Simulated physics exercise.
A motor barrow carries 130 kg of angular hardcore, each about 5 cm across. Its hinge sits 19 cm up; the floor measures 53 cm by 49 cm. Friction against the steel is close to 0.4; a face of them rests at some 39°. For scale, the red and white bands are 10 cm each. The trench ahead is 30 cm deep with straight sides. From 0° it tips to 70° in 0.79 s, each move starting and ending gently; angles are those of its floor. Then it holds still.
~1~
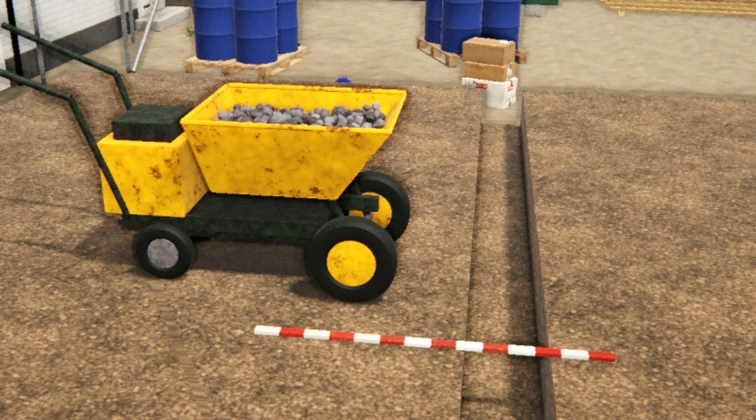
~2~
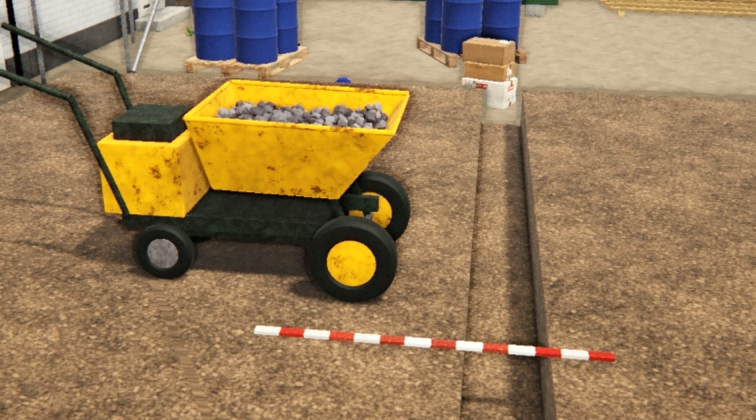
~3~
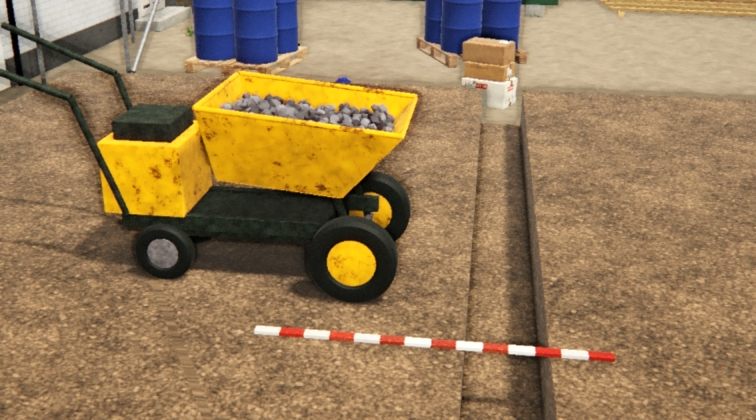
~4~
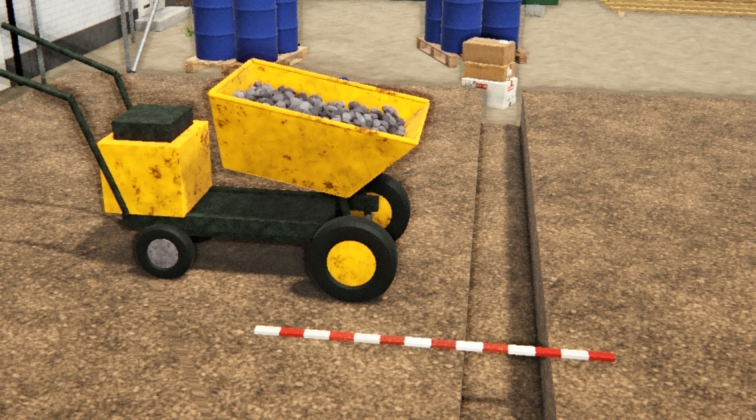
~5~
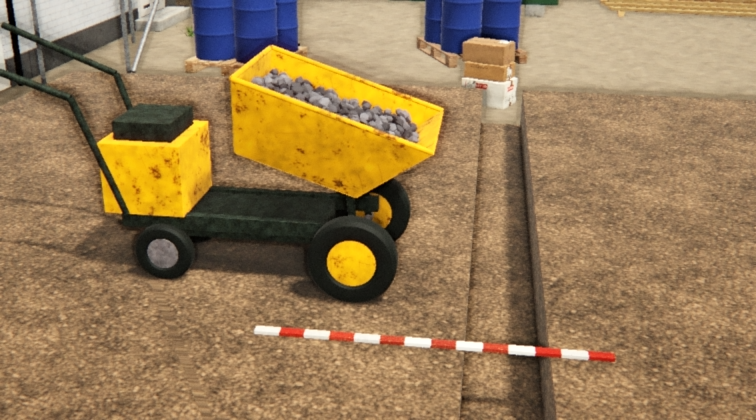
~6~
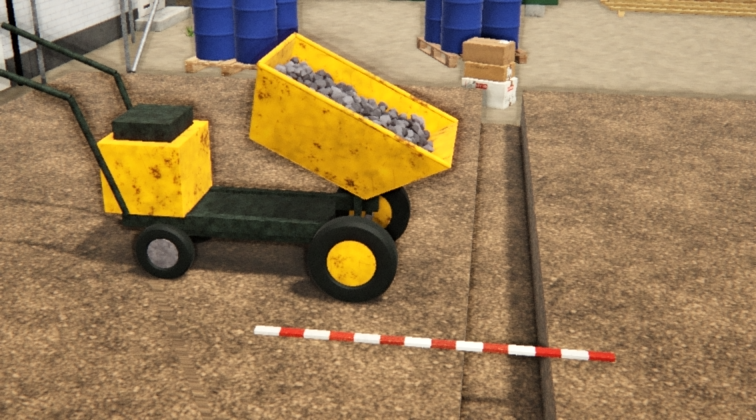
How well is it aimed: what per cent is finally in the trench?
About 48 per cent.
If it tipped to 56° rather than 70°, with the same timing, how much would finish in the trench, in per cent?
Then about 20 per cent.
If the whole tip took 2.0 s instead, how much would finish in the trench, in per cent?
In that case some 65 per cent.
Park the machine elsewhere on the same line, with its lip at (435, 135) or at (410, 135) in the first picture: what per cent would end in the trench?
Near 20 per cent from the first place, 35 from the second.
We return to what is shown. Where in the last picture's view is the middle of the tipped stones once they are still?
Near (531, 316).
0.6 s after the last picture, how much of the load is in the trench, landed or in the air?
Some 15 per cent.
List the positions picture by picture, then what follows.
Lip at (389, 132), floor tilted 0°, highest stones at (312, 112), in the first frame.
Lip at (393, 134), floor tilted 1°, highest stones at (293, 111), in the second frame.
The skip is at 5°, its lip at (402, 137); the top of the load is at (269, 104), in the third frame.
Lip at (416, 143), floor tilted 11°, highest stones at (267, 94), in the fourth frame.
The skip is at 18°, its lip at (433, 153); the top of the load is at (277, 81), in the fifth frame.
The skip is at 26°, its lip at (450, 166); the top of the load is at (295, 70), in the sixth frame.
Then, 0.3 s after the last picture the floor is at 59°, 100 % in the skip; the foremost stones are at (479, 206).
Then, 0.6 s after the last picture the floor is at 70°, 79 % in the skip, 15 % in the trench, 6 % past the trench; the foremost stones are at (570, 288).
Then, 0.9 s after the last picture the floor is at 70°, 40 % in the skip, 27 % in the trench, 33 % past the trench; the foremost stones are at (701, 287).
Then, 2.9 s after the last picture the floor is at 70°, 20 % in the skip, 48 % in the trench, 33 % past the trench; the foremost stones are past the picture's edge.
